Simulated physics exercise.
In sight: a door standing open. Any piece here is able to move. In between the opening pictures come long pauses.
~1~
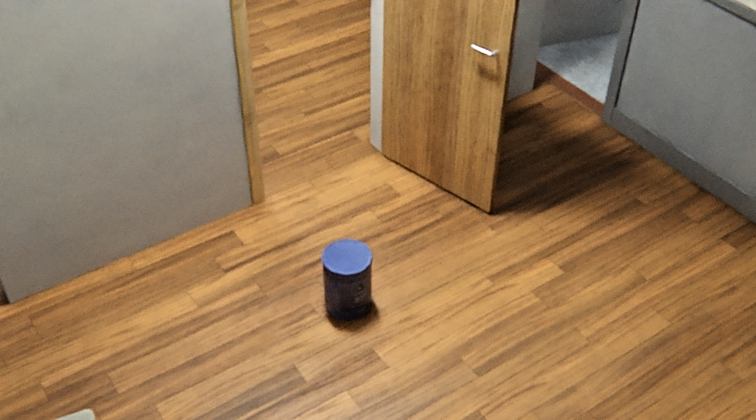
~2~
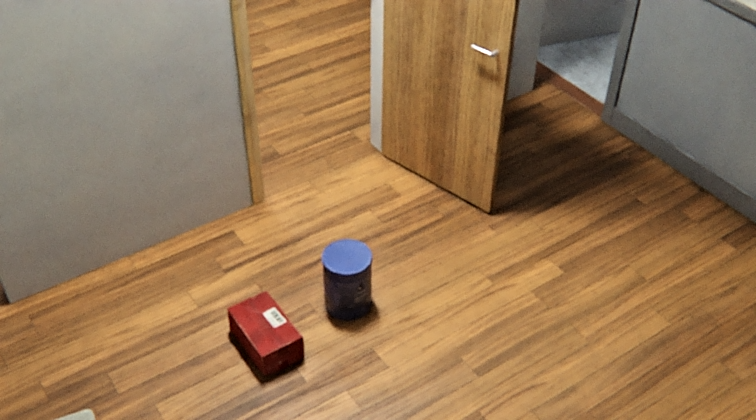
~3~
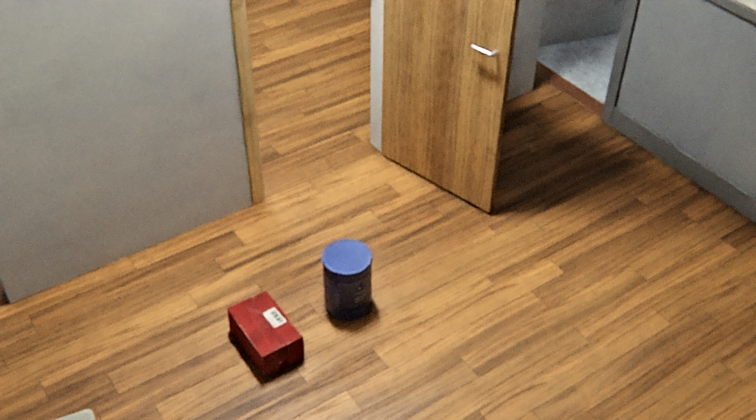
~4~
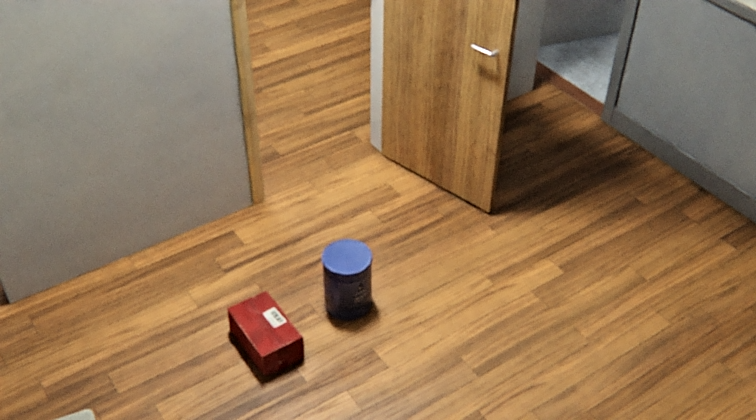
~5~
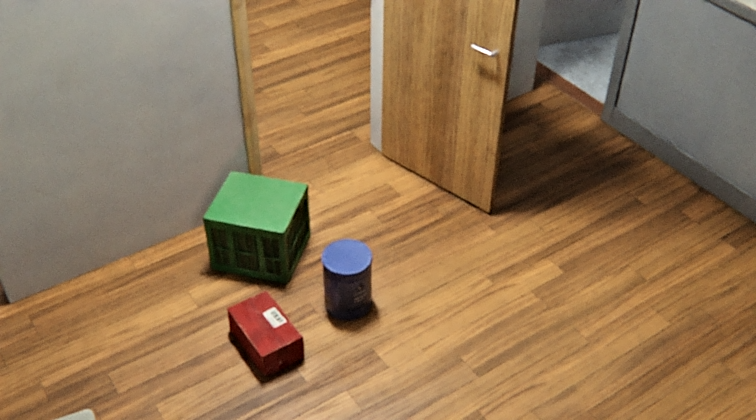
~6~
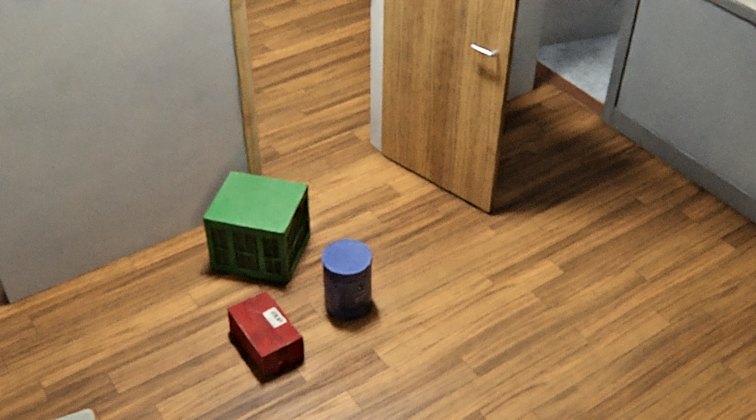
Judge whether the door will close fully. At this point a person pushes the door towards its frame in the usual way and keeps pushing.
When it's pushed, the door meets no obstruction on the way.
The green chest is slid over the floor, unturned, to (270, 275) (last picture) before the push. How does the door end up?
It then comes fully to.
Then, 0.60 s past the last view, door at 82°.
Then, 1.10 s past the last view, door at 47°.
Then, 1.50 s past the last view, door at 17°.
Finally, door at 0°; all 3 still in place. Final places as the last picture's camera would see them, green chest near (259, 227).
